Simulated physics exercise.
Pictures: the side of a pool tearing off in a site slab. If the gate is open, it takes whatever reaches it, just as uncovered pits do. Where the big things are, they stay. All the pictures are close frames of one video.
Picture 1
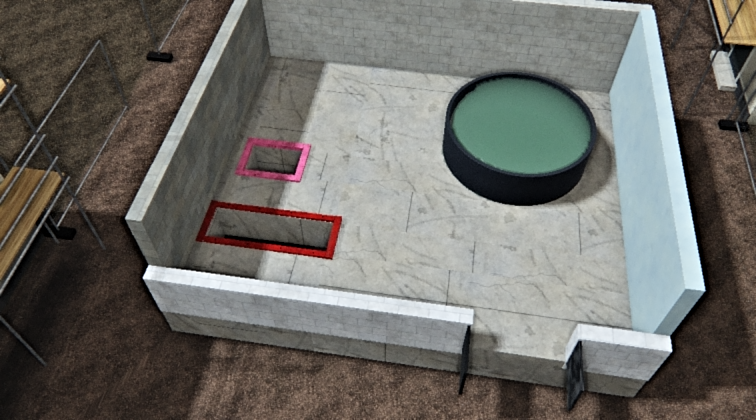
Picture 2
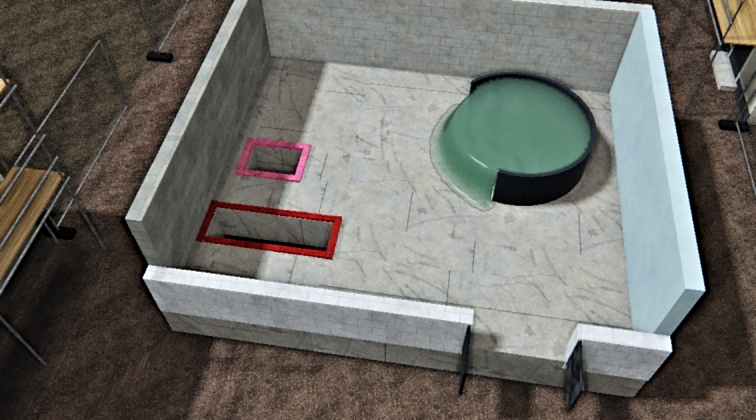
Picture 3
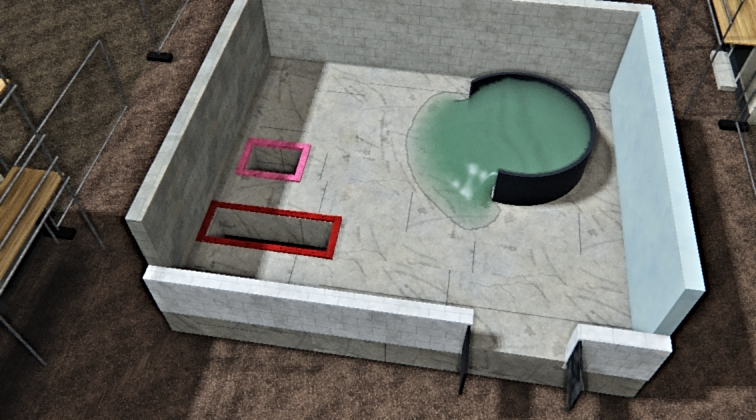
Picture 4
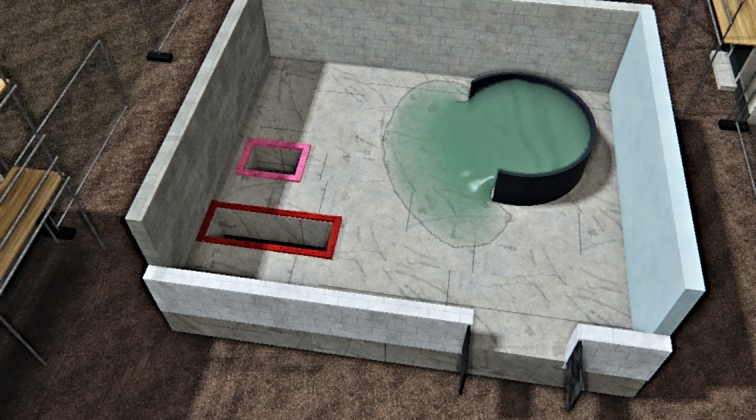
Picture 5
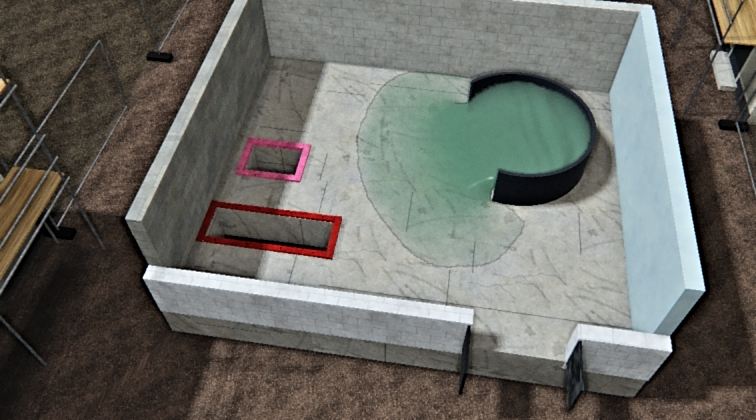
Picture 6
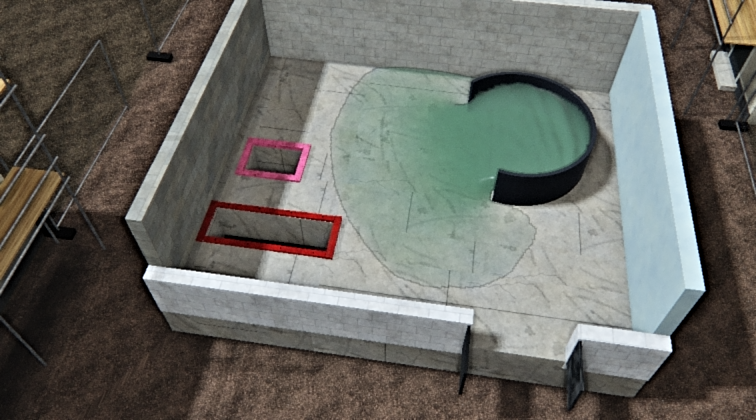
To begin with, still green water fills a dark round tank on a pale walled slab, with pink-rimmed and red-rimmed pits to the left. The tank's left side opens and water pours out across the floor, then spreads into a wide, thinning sheet toward the pits and the near wall.
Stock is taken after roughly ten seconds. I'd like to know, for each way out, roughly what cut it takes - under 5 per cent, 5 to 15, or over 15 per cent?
The gate gets shy of five per cent; the pink pit gets in excess of fifteen per cent; the red pit gets in excess of fifteen per cent.
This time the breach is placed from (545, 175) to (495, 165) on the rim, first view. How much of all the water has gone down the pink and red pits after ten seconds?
In percent: Pink 0, red 8.
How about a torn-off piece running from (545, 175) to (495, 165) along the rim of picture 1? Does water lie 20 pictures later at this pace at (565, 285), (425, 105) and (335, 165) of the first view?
One after the other: Wet, clear, free of water.
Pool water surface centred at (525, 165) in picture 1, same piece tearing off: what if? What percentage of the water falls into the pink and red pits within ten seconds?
I'd guess pink takes near 12 % and red near 30 %.
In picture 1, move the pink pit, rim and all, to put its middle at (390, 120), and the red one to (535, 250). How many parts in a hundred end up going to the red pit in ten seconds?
Red: 6 %.
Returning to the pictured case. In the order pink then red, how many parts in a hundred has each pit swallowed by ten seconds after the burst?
Roughly 20 percent first, and 22 percent second.
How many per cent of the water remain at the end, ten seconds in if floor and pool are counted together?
58 in a hundred.
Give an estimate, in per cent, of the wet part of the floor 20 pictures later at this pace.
Roughly 70 percent, I reckon.
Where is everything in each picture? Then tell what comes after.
Still water in the round tank at (520, 124), in the first picture.
The front is at a hidden place, out from the gap at (448, 147), in the second picture.
The front is at (443, 95), out from the gap at (448, 149), in the third picture.
Water pours out at (448, 150) and has run to (433, 84), in the fourth picture.
The front is at (418, 73), out from the gap at (448, 151), in the fifth picture.
The front is at (421, 280), out from the gap at (448, 151), in the sixth picture.
A moment on, water covers 60 % of the floor; the gate 0 %, the pink pit 1 %, the red pit 1 %.
Next, water covers 65 % of the floor; the gate 0 %, the pink pit 4 %, the red pit 4 %.
Then, water covers 70 % of the floor; the gate 1 %, the pink pit 10 %, the red pit 11 %.
Later, water covers 85 % of the floor; the gate 1 %, the pink pit 18 %, the red pit 19 %.
In the end, water covers 95 % of the floor; the gate 2 %, the pink pit 19 %, the red pit 21 %.
